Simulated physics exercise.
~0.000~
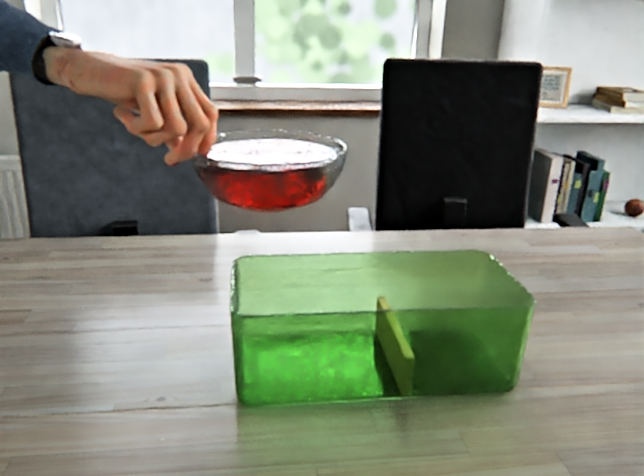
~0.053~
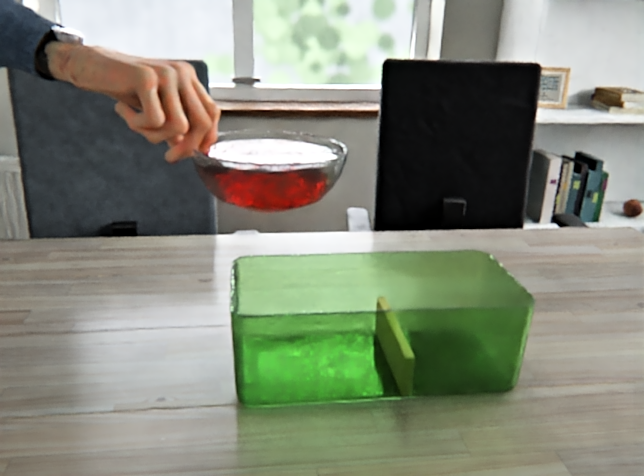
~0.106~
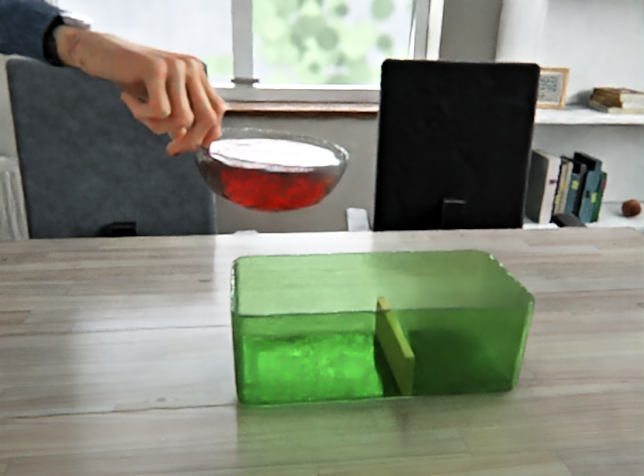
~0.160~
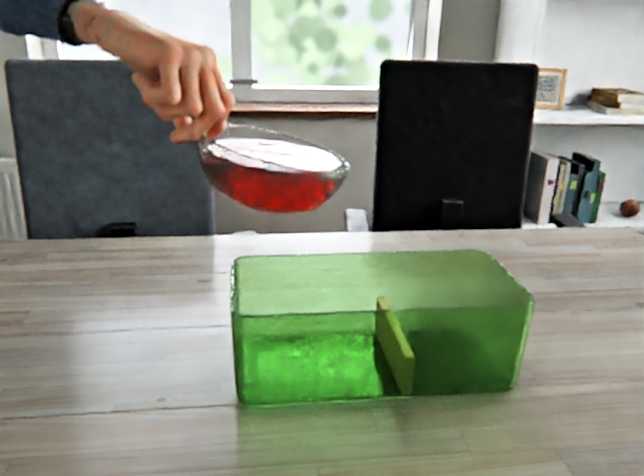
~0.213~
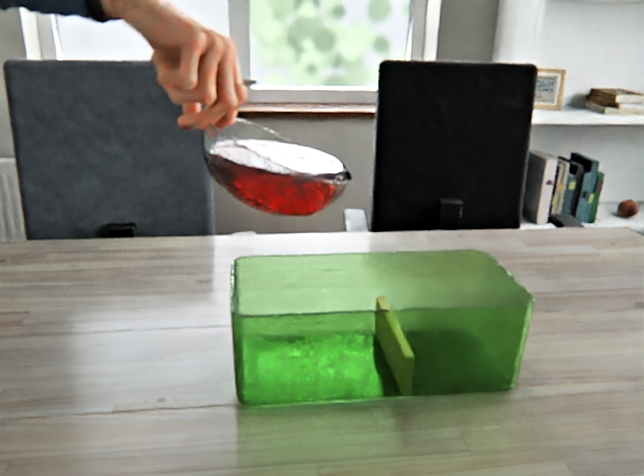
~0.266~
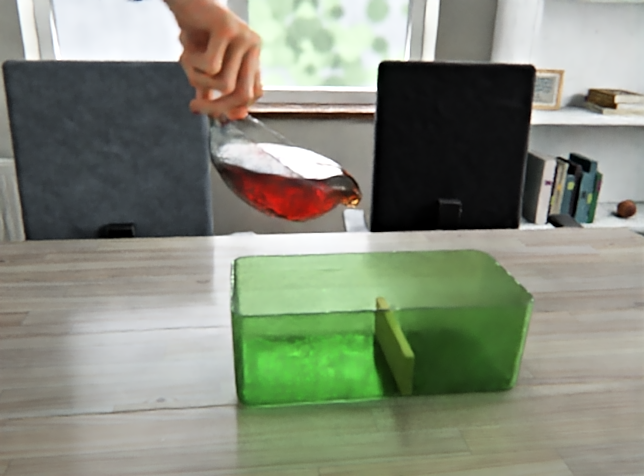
A hand in a dark sleeve, with a band at the wrist, holds a clear glass bowl of red liquid above a pale wooden table, seen from the front and slightly above. Below it sits a long green translucent basin with a yellow-green divider, before two dark chairs, a window and bookshelves. The hand rises and moves rightward, steadily tilting the bowl until liquid reaches its lowered right rim, while the view stays still.
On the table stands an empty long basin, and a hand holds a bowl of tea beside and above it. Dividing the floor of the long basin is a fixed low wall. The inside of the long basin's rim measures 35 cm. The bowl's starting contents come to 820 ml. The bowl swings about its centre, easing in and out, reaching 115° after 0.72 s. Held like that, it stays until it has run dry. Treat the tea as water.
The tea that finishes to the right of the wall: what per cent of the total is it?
It is about 23 per cent of the total.
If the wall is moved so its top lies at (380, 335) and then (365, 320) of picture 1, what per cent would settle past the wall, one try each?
The first try gives 45 percent and the second 65 percent.
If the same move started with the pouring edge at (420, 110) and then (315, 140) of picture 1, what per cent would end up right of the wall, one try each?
First 80, then 5 per cent.
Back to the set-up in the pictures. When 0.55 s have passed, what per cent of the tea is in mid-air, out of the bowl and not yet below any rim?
It comes to roughly 20 per cent.
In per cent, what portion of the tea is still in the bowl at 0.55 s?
Roughly 3 %.
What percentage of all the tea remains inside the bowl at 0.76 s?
Around 0 percent of it.
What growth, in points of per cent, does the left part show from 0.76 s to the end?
I'd put it at some 1 percent.
By 0.55 s the tilt is 100° and 3 per cent is still to pour, 55 is left of the wall and 22 right of it.
By 0.76 s the tilt is 115° and 0 per cent is still to pour, 69 is left of the wall and 22 right of it.
By 0.98 s the tilt is 115° and 0 per cent is still to pour, 71 is left of the wall and 23 right of it.
By 1.22 s the tilt is 115° and 0 per cent is still to pour, 71 is left of the wall and 23 right of it.
At rest 71 per cent lies left of the wall, 23 right of it and 6 outside.
